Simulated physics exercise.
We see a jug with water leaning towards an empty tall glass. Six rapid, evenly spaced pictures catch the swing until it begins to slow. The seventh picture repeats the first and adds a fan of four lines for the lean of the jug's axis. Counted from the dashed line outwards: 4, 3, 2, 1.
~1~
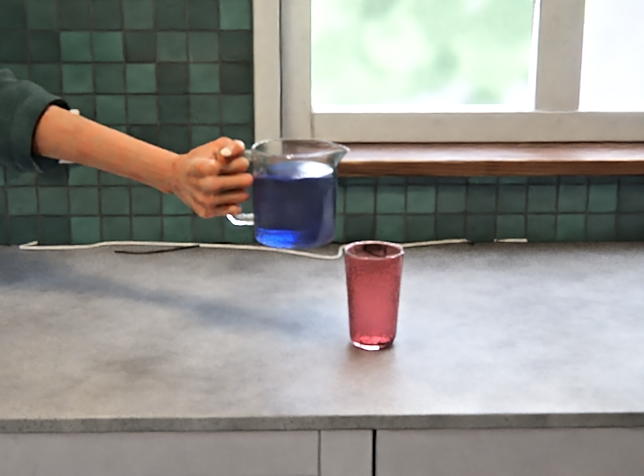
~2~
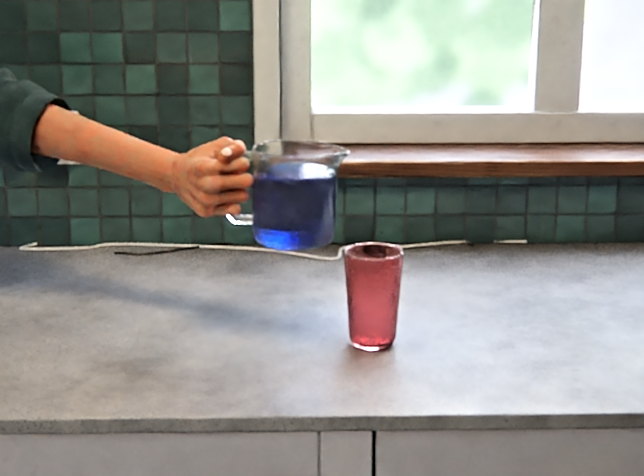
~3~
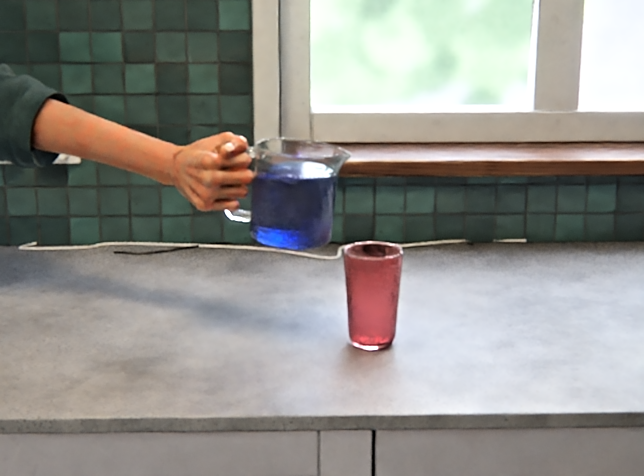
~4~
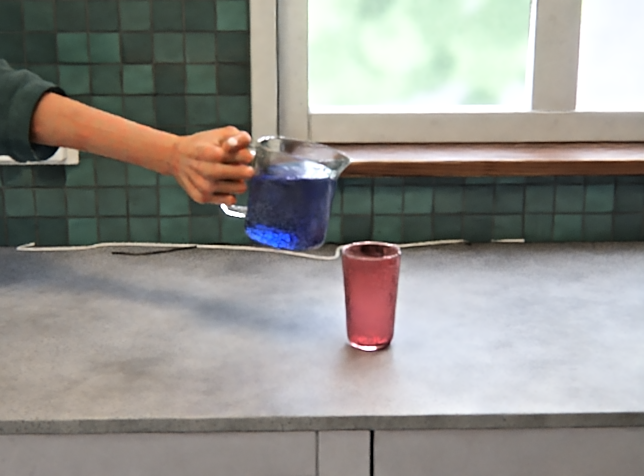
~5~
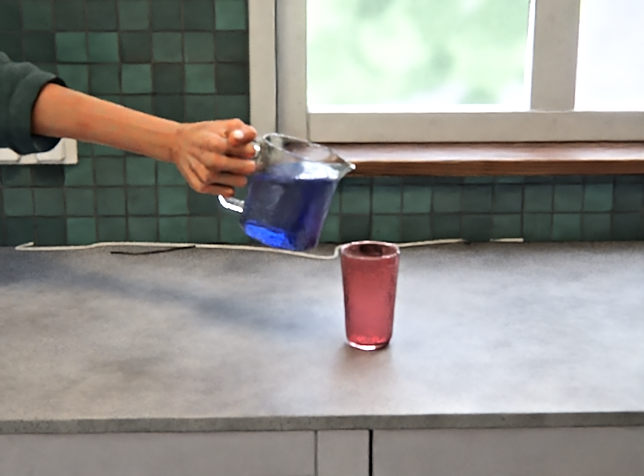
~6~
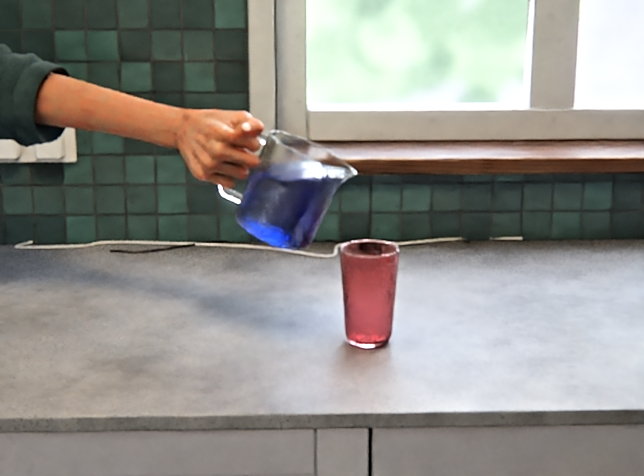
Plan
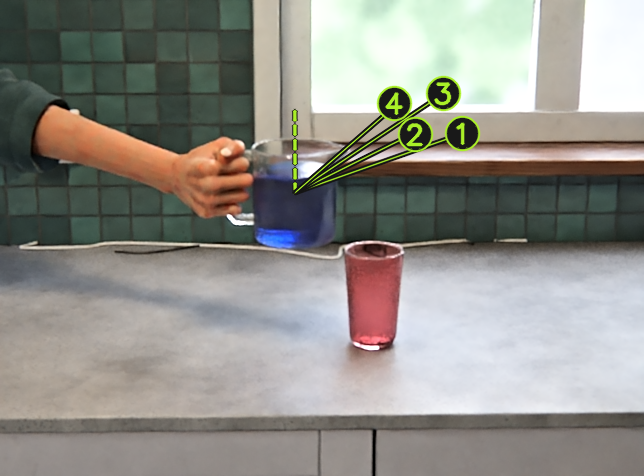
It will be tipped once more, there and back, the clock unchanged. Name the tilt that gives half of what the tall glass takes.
Best: 3.
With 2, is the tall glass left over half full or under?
Over.
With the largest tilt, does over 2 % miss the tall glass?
Yes.
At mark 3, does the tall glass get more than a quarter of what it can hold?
Yes, clearly.
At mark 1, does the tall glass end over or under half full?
Over.
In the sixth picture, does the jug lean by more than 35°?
No, it does not.
In lime, 1 at (446, 139); 2 at (399, 140); 3 at (429, 103); 4 at (382, 116).
If 1 is chosen, the tall glass ends with about 86 % of what it can hold; 9 % of the water is spilt.
If 2 is chosen, the tall glass ends with about 70 % of what it can hold; 5 % of the water is spilt.
If 3 is chosen, the tall glass ends with about 47 % of what it can hold; 4 % of the water is spilt.
If 4 is chosen, the tall glass ends with about 30 % of what it can hold.
